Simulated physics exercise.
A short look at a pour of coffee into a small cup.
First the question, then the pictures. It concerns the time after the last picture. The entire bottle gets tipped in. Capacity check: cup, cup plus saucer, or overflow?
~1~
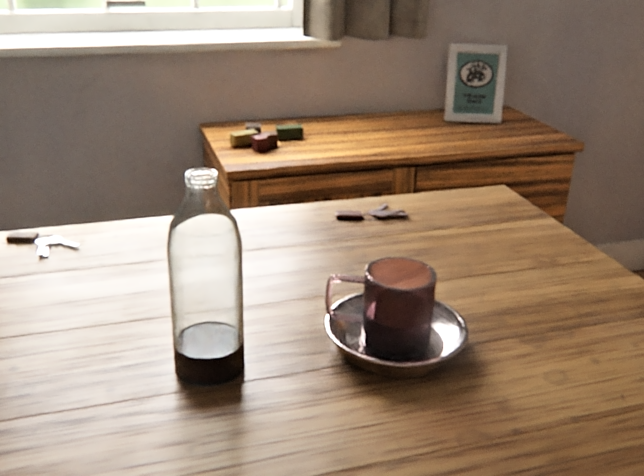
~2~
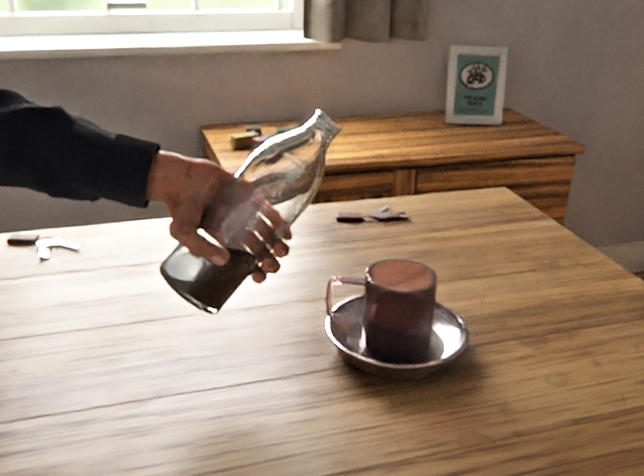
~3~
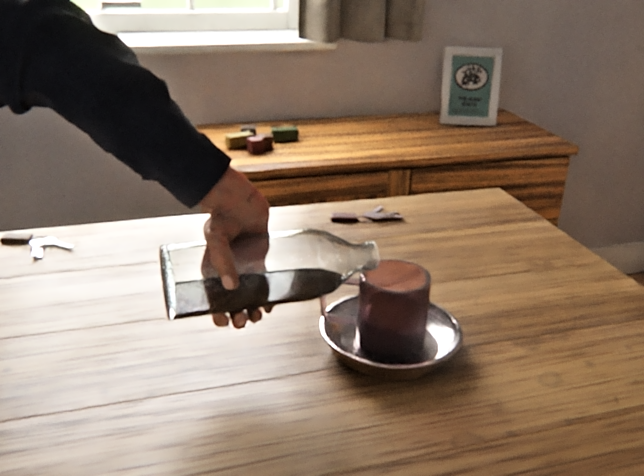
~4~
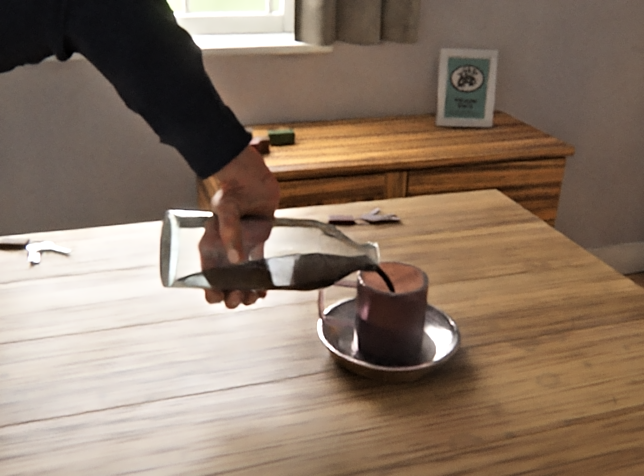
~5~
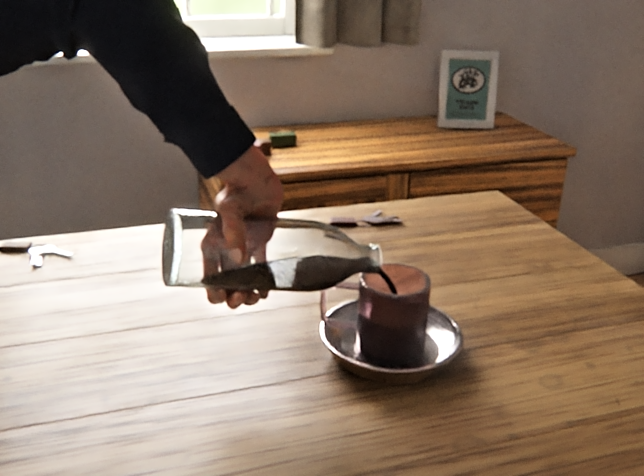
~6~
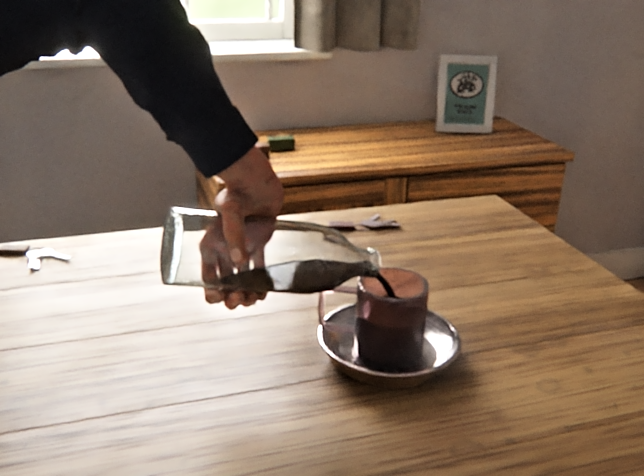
The cup will manage it alone, I think.
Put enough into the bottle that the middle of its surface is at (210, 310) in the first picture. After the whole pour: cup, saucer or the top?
Outcome: Overflow to saucer only.
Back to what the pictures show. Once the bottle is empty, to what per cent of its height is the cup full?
My guess is close to 75 per cent.
A moment on, the cup is about two thirds full; the saucer is dry.
Further on, the cup is about three quarters full; the saucer is dry.
When it is over, the cup is about three quarters full; the saucer is dry.
